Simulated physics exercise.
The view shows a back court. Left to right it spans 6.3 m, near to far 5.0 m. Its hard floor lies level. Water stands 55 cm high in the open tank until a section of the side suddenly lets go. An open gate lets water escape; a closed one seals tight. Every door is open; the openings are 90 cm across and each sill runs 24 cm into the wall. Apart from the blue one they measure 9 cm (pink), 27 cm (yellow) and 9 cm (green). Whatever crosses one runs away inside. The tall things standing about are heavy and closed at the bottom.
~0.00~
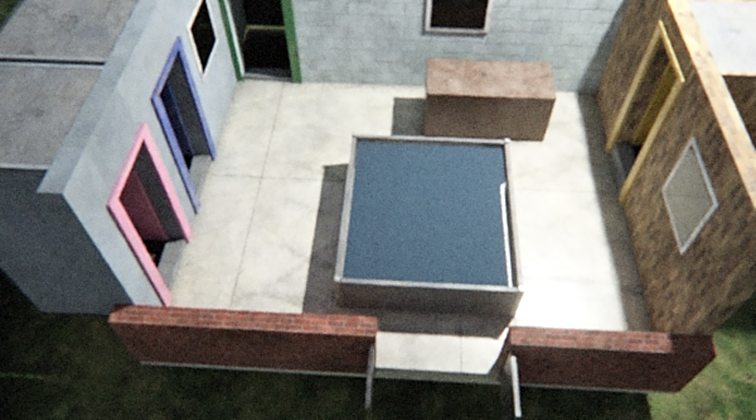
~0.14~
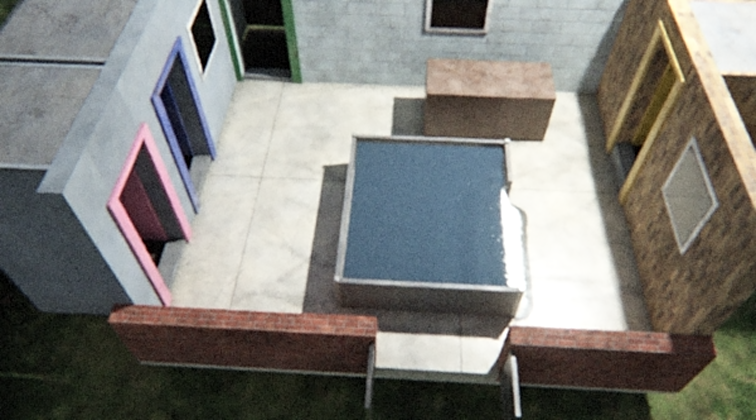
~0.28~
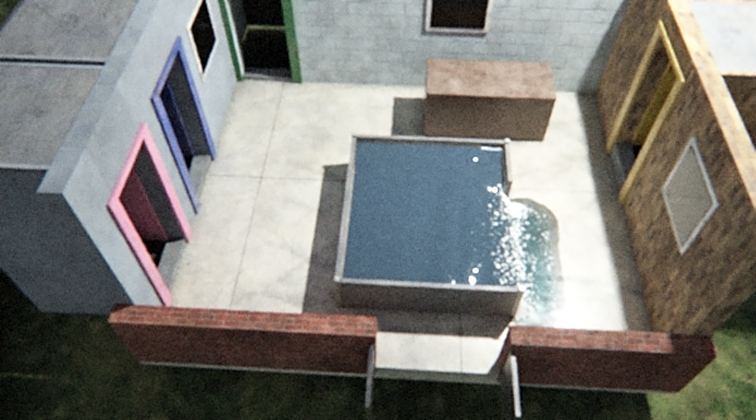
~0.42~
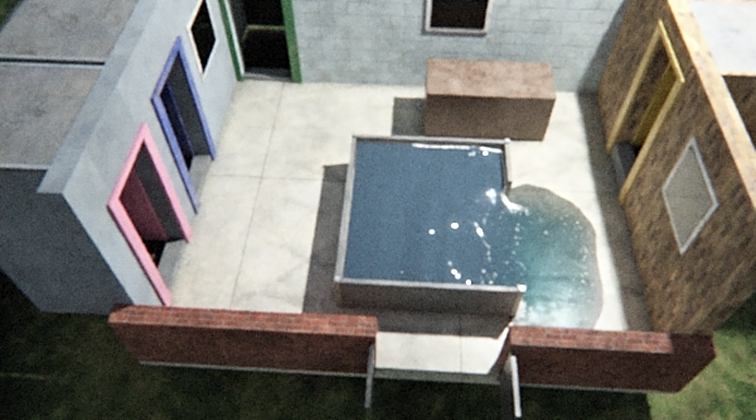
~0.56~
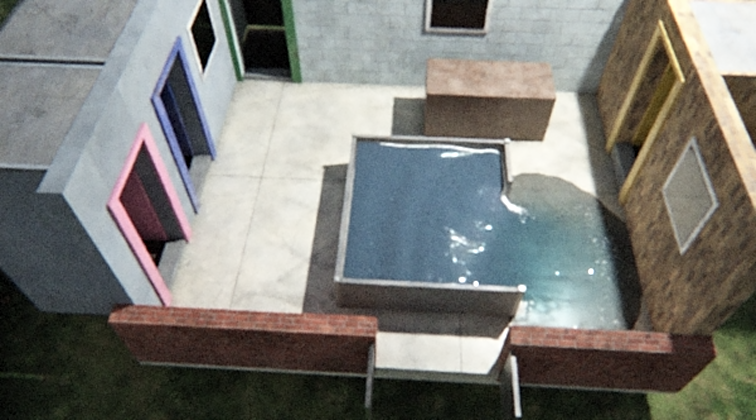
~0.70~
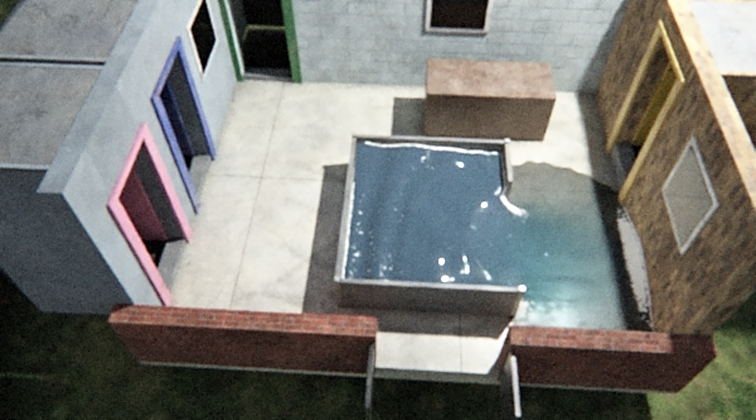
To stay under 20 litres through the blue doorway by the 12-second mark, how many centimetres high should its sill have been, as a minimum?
About 7 cm.
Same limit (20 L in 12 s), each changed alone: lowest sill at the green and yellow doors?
About 11.0 cm at green and 15 cm at yellow.
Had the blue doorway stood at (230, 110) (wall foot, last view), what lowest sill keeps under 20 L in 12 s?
About 12.5 cm.
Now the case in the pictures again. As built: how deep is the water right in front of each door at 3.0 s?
In cm: Blue 0, pink 0, yellow 16, green 0.
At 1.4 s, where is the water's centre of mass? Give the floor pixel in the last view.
At about (473, 244).
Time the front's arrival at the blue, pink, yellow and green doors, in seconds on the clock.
Arrival: Blue 5.0 s, pink 4.0 s, yellow 0.9 s, green 4.5 s.
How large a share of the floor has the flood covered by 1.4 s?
Near 20 per cent is wet.
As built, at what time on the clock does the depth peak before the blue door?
Near 7.5 s.
After 1.4 s water covers 20 % of the floor, deepest (45 cm) near (648, 364); it has not reached the blue door.
After 3.0 s water covers 40 % of the floor, deepest (34 cm) near (633, 363); it has not reached the blue door.
After 12.0 s water covers 95 % of the floor, deepest (15 cm) near (334, 295); 8 cm at the blue door, 0 litres in over its 14 cm sill.
At the blue door as built, the water arrived by 5.0 s and peaked near 11 cm at 7.4 s.
Run again over the same 12 s with other heights there, 36 litres in over 5.5 cm, 14 litres over 7.5 cm. The limit of 20 litres is kept from about 7 cm up.
